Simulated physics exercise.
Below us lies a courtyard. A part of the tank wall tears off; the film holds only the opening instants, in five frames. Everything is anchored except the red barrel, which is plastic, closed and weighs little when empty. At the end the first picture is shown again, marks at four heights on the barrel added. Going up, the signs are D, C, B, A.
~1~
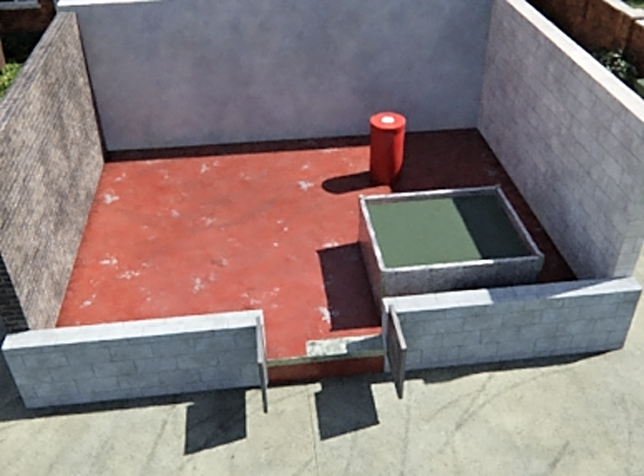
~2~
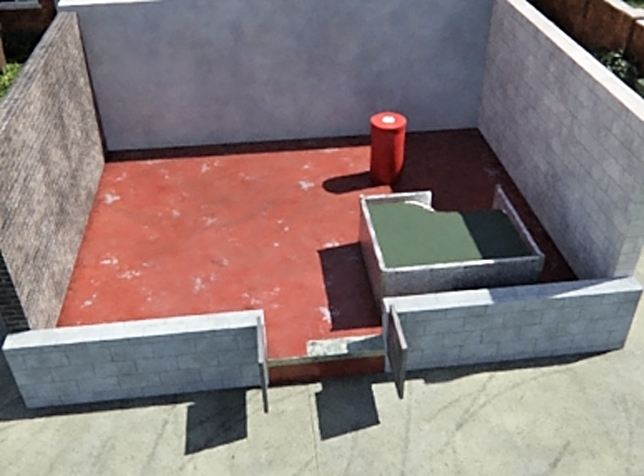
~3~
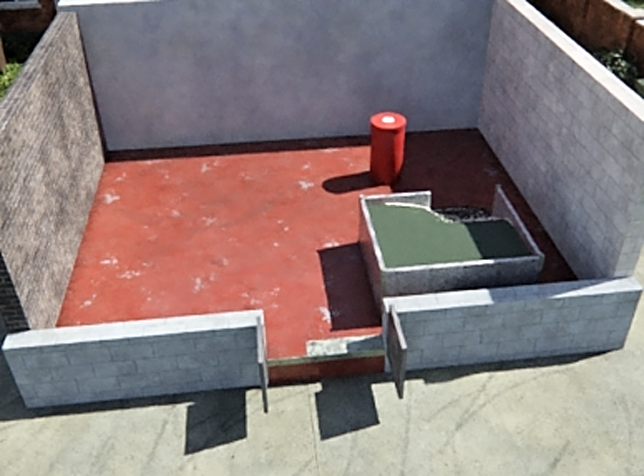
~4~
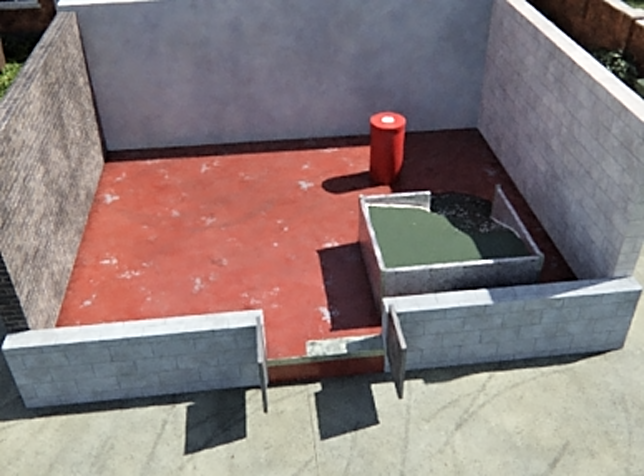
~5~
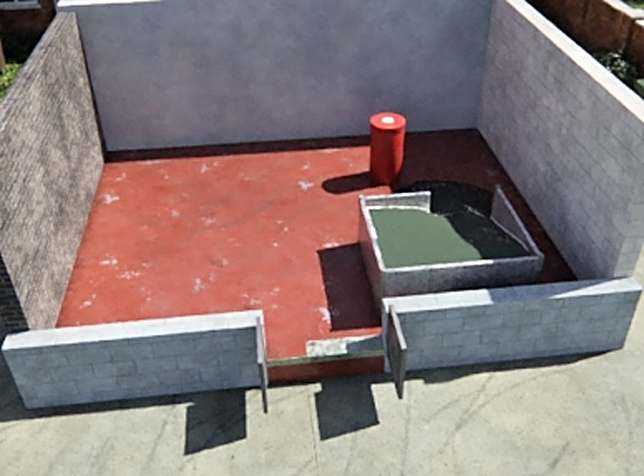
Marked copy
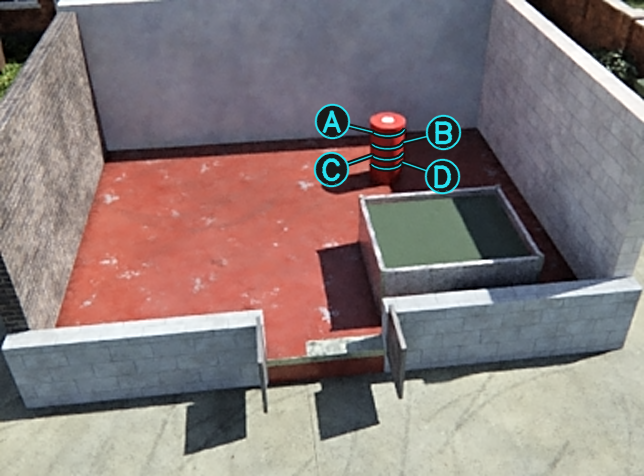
Walled courtyard with a red barrel and open gate, green water pouring through a gap in the tank's back wall and spreading behind it.
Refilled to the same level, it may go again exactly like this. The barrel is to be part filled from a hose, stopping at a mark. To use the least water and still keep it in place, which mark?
D.
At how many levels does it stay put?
All of them.
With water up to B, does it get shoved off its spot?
No.
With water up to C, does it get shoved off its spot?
No, that is safe.
On the marked copy, A at (390, 136); B at (390, 148); C at (389, 159); D at (389, 169); from the bottom up D, C, B, A.
With A, it does not move.
With B, it does not move.
With C, it does not move.
With D, it does not move.
